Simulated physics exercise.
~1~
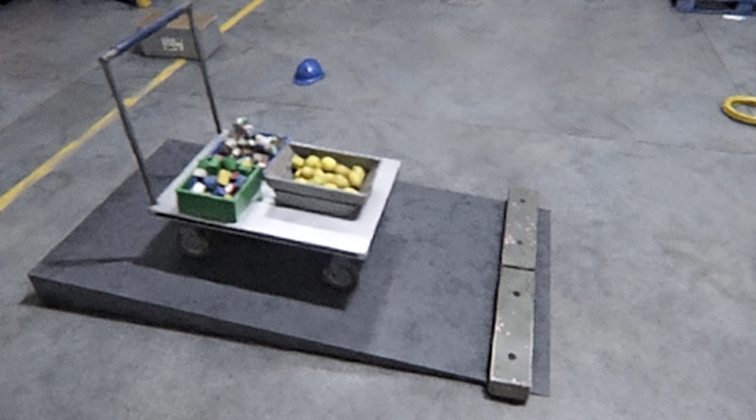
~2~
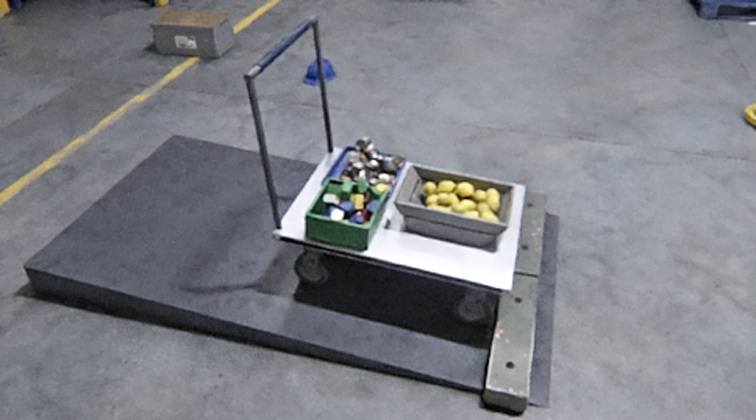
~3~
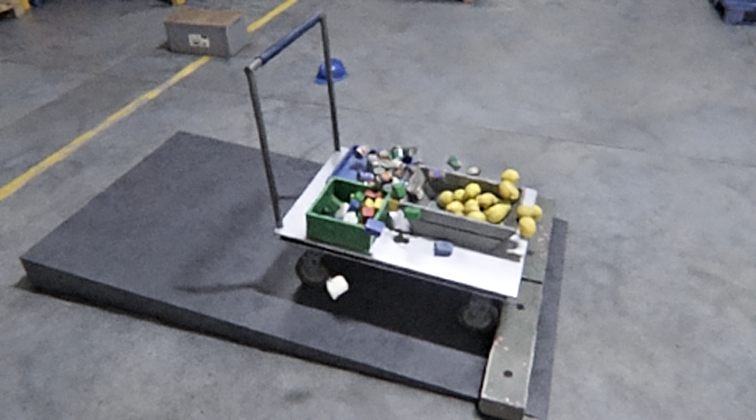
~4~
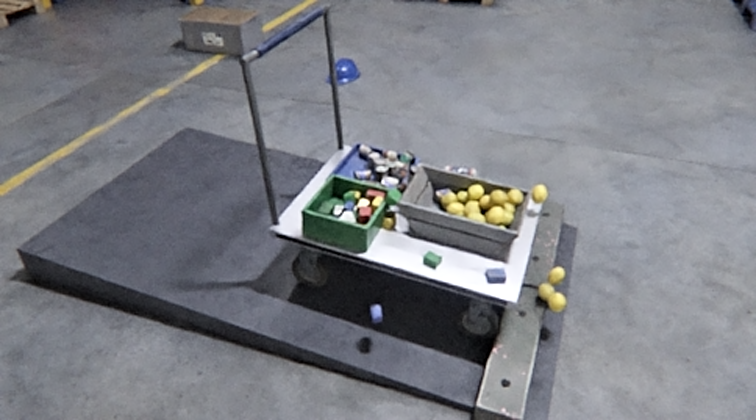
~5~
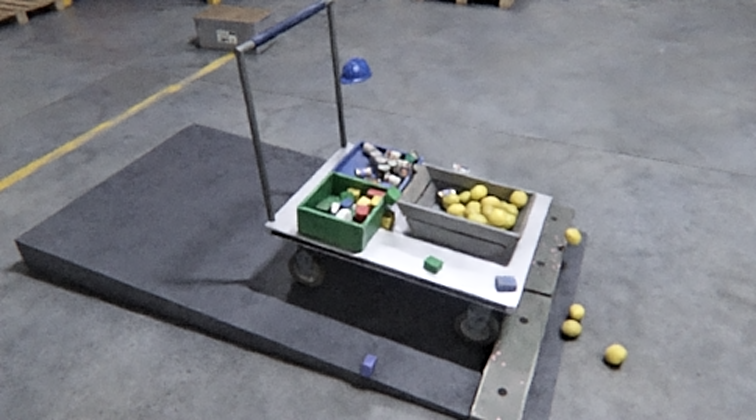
A flat cart rolls right down a ramp, stops at a beam and spills lemons and blocks.
